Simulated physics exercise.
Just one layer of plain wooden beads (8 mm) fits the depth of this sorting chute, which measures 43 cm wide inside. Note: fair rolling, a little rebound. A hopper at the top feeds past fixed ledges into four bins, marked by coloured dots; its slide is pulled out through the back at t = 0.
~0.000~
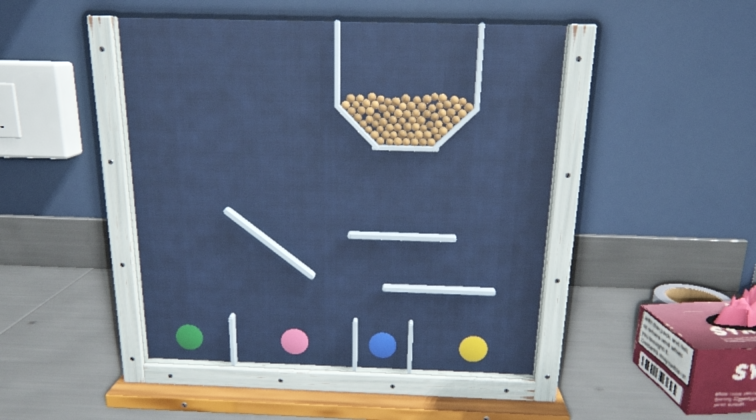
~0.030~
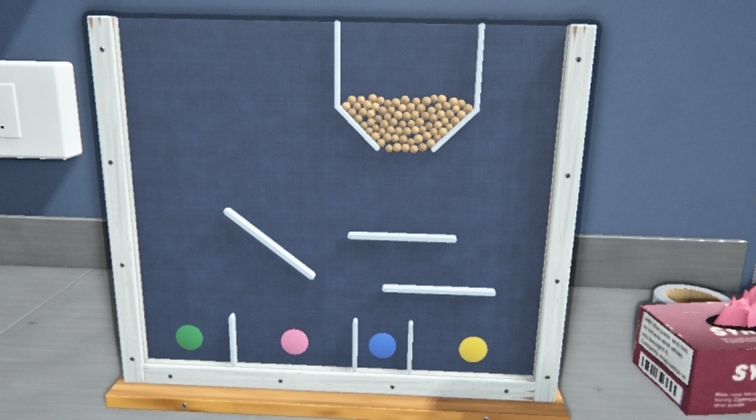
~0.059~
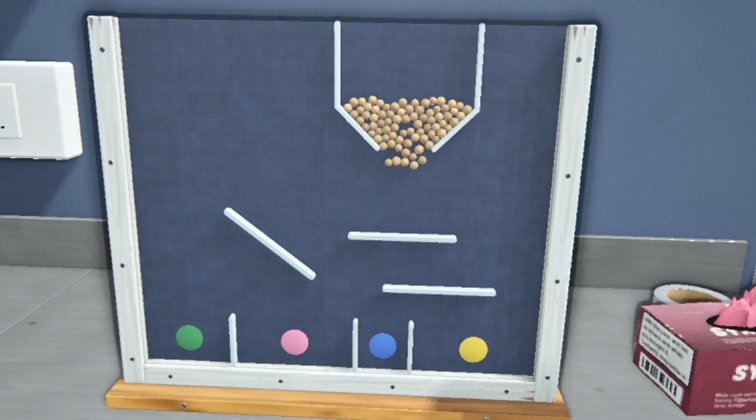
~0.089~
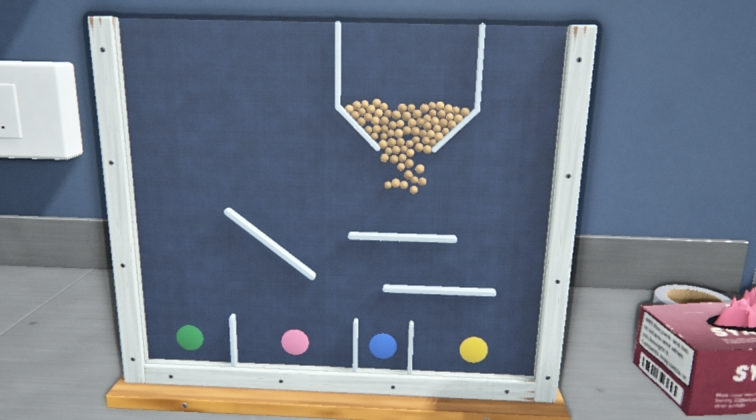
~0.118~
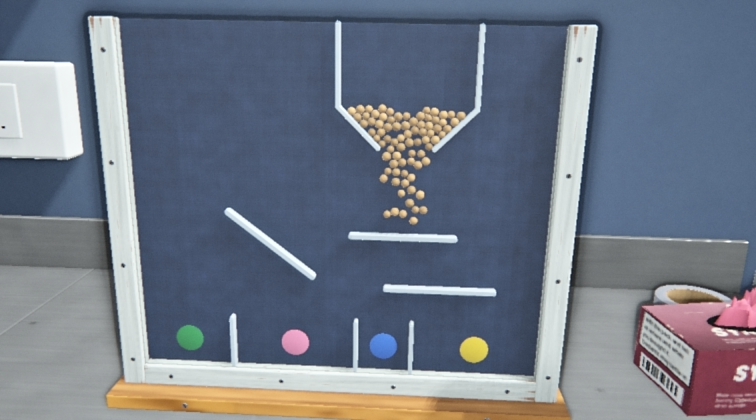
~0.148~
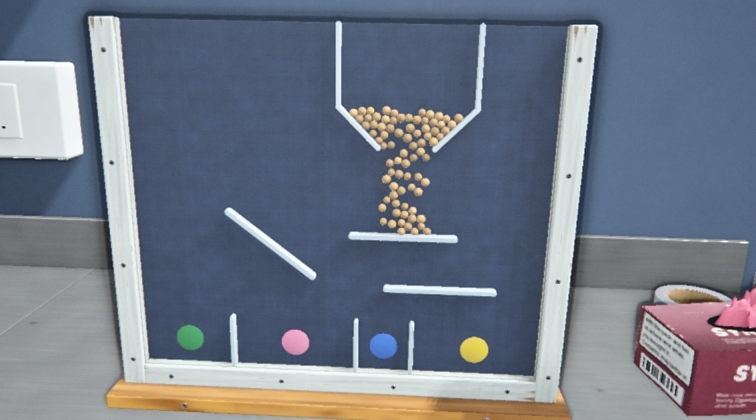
Against a blue wall with a grey skirting strip, a white-framed dark blue board on a wooden base is seen from the front by a still camera. A hopper of tan beads sits above one sloping and two level white ledges, with green, pink, blue and yellow discs along the bottom. The hopper's floor opens, and beads pour down and gather on the upper level ledge.
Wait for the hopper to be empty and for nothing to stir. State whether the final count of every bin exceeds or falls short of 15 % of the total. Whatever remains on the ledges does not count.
Pink: Exceeds it; green: Falls short; blue: Falls short; yellow: Exceeds it.
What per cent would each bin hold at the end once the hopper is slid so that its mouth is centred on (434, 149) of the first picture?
Result: Pink bin = 20; green bin = 0; blue bin = 0; yellow bin = 35.
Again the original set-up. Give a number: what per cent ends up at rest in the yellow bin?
Estimate: Close to 20 %.
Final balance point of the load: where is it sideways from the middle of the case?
Offset: About 6 cm, right side.
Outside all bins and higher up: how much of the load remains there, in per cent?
Estimate: Around 45 %.
After 0.24 s 80 % have left the hopper; down in the bins, nothing yet.
After 0.34 s 100 % have left the hopper; down in the bins, nothing yet.
After 0.55 s 100 % have left the hopper; down in the bins, pink 15 %, blue 5 %, yellow 10 %.
In the end, by 1.5 s, pink 30 %, green 0 %, blue 5 %, yellow 20 %, left higher up 45 %.
